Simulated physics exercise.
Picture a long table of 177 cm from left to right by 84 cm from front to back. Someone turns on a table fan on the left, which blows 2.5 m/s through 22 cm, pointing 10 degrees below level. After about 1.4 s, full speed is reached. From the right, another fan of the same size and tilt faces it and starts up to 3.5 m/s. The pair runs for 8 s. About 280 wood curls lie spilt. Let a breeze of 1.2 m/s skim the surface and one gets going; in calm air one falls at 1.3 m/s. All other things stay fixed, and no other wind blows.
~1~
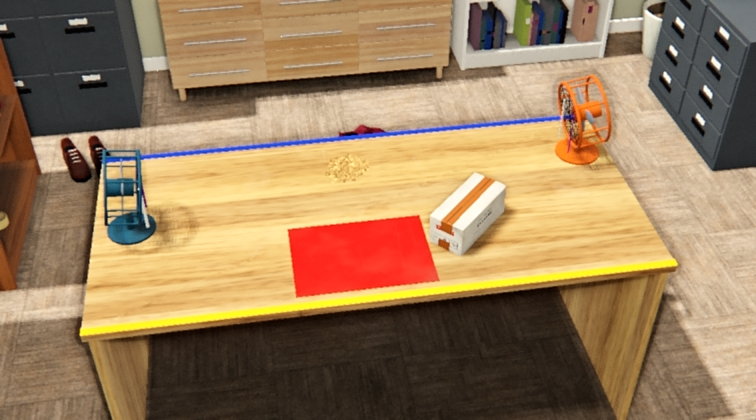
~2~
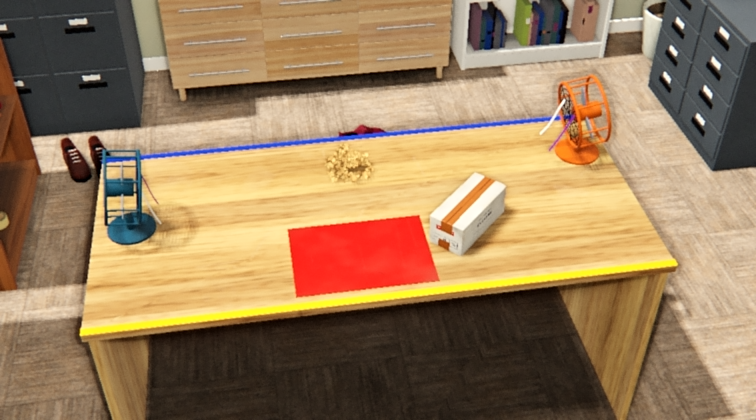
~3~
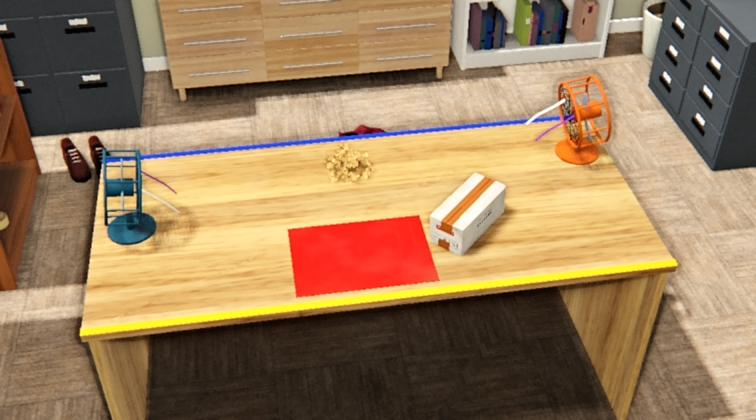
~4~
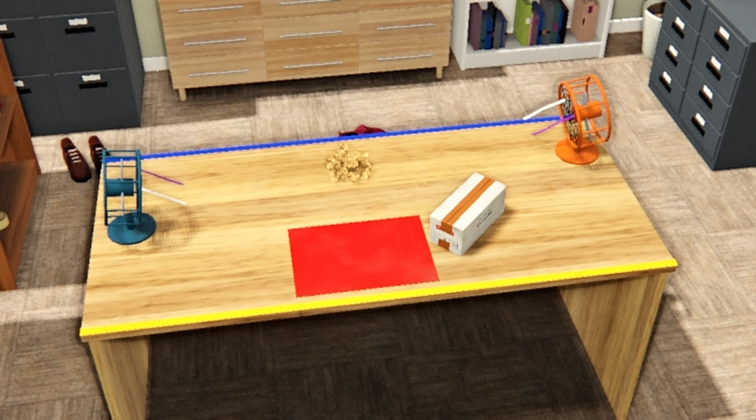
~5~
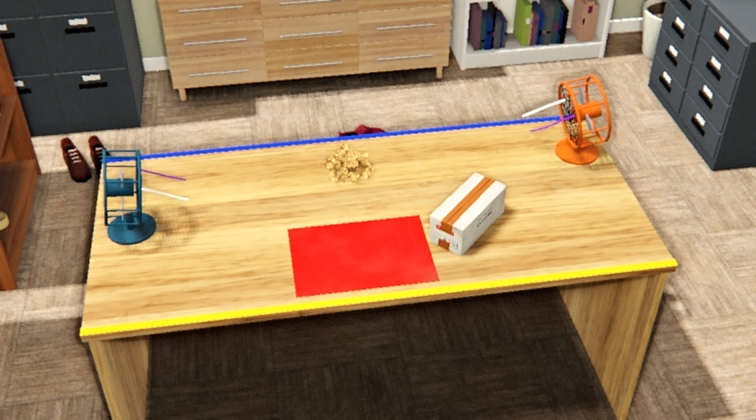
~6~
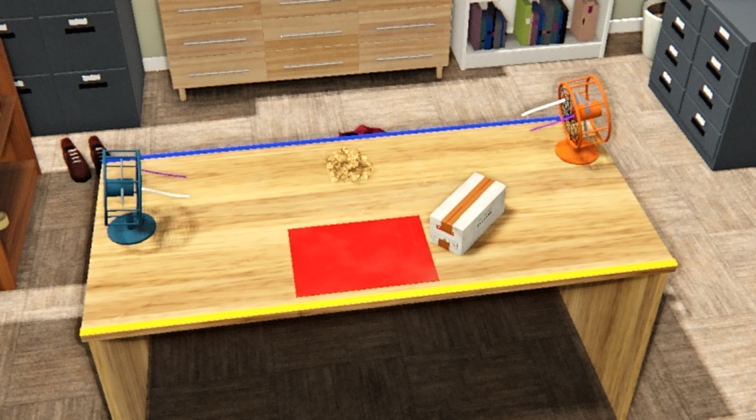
To begin with, a small pile of wood curls sits near the blue edge of a long table, between a blue fan and an orange one. Ribbons on both fans lift and flutter inward, while the curls loosen and shift only slightly, and the box stays still beside the red mat.
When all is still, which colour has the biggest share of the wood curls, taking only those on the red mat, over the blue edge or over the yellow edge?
Blue.
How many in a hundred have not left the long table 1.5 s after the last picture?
About 0 %.
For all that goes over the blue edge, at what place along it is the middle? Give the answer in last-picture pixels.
Median crossing, approx. (264, 144).
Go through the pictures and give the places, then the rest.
In the first picture, the middle of the wood curls is near (347, 170), none has stirred yet, the mouth of the table fan is at (122, 188) and that of the second one at (584, 112).
In the second picture, the middle of the wood curls is near (347, 160), the farthest in sight from the table fan is at (366, 164), about 5 % have left their places, the yellow edge is centred on (392, 299), the blue edge is centred on (352, 136) and the red mat is centred on (361, 254).
In the third picture, the middle of the wood curls is near (347, 160), the farthest in sight from the table fan is at (366, 164), about 5 % have left their places and the top of a box is at (469, 200).
In the fourth picture, the middle of the wood curls is near (347, 160), the farthest in sight from the table fan is at (366, 164) and about 5 % have left their places.
In the fifth picture, the middle of the wood curls is near (347, 160), the farthest in sight from the table fan is at (366, 164) and about 5 % have left their places.
In the sixth picture, the middle of the wood curls is near (347, 160), the farthest in sight from the table fan is at (366, 164) and about 10 % have left their places.
Then, 0.5 s after the last picture the count stands so, 0 % are over the yellow edge, 52 % over the blue edge and 0 % on the red mat; the middle of those left on the top is near (266, 169).
Then, 1.5 s after the last picture the count stands so, 3 % are over the yellow edge, 97 % over the blue edge and 0 % on the red mat.
Then, 3.3 s after the last picture the count stands so, 3 % are over the yellow edge, 97 % over the blue edge and 0 % on the red mat.
Then, 6.9 s after the last picture, at the end, 3 % are over the yellow edge, 97 % over the blue edge and 0 % on the red mat.
